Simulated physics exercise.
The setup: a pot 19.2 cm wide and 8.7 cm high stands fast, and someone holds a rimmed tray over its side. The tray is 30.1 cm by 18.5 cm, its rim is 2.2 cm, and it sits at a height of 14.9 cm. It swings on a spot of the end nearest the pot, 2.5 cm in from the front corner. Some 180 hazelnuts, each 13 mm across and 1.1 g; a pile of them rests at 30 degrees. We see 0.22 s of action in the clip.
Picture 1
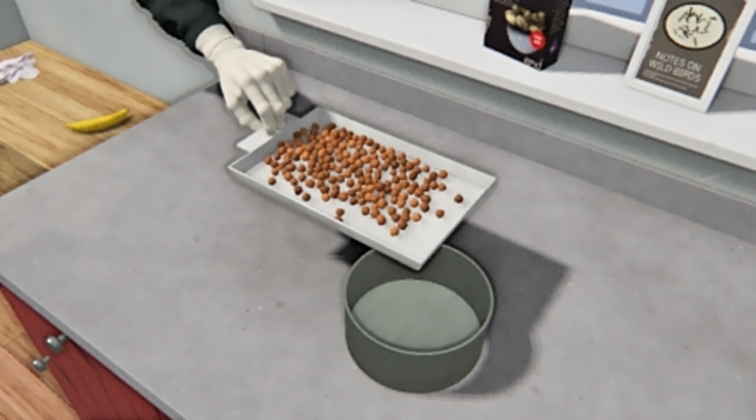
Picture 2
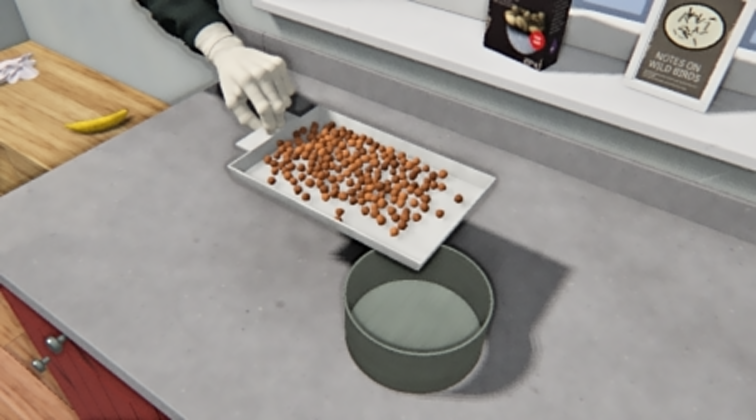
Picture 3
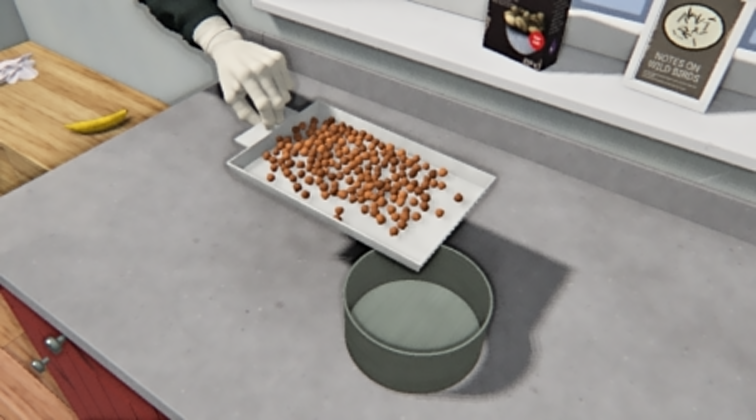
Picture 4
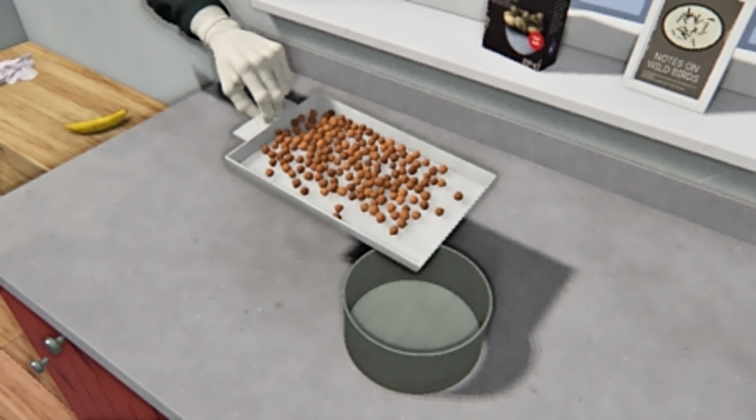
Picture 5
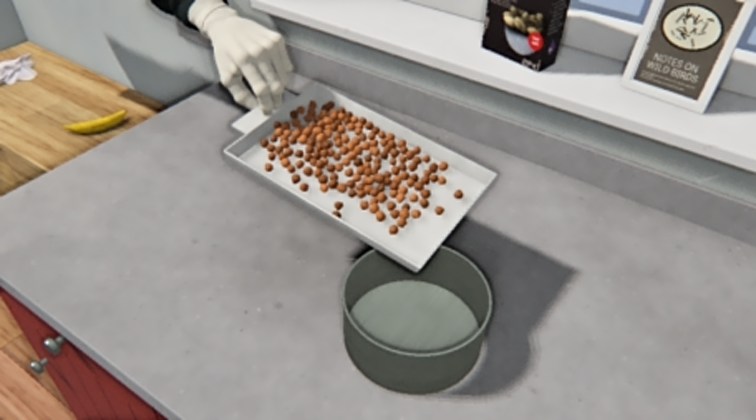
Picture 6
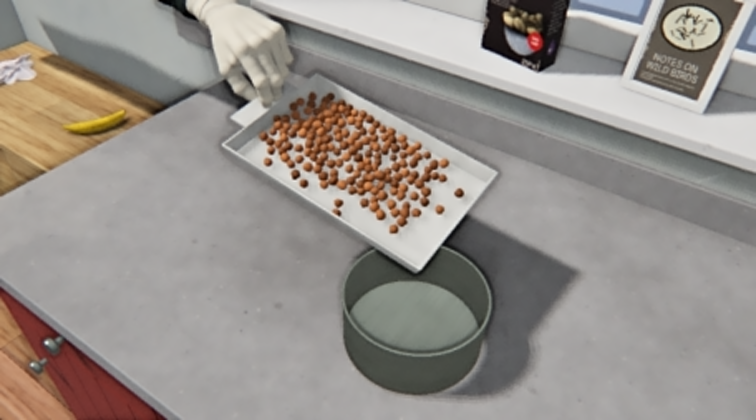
A white-gloved hand in a dark sleeve slowly raises the far left end of a pale rimmed tray strewn with small reddish-brown nuts above a grey kitchen counter, seen from above at an angle. A round grey-green pot stands below the tray's near right end, with a yellow banana on a wooden surface at left and a dark box and book on the sill. The tray steepens slightly, its pot end staying nearly in place.
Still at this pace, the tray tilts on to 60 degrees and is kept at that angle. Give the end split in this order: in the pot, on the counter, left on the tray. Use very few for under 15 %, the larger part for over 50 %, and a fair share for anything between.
Pot: The larger part, counter: Very few, tray: A fair share.
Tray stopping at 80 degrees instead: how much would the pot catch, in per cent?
That comes out at some 95 per cent.
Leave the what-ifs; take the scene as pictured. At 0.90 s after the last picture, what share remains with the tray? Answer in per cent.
About 70 per cent.
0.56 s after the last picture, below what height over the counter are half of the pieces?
Roughly 22 centimetres, more or less.
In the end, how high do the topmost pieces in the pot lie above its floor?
It stands at some 2.5 cm.
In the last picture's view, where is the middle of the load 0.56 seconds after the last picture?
Approximately (407, 203) in the final picture.
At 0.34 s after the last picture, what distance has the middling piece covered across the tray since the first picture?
It has moved some 7 cm from its start.
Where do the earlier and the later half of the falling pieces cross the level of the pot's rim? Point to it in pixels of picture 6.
At roughly (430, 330) first, later on at (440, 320).
Then, 0.34 s after the last picture, tilt 35 degrees; the tray holds 100 %, the pot 0 %.
Then, 0.56 s after the last picture, tilt 51 degrees; the tray holds 100 %, the pot 0 %.
Then, 0.90 s after the last picture, tilt 60 degrees; the tray holds 70 %, the pot 20 %.
In the end, pot 60 %, counter 0 %, tray 40 %.
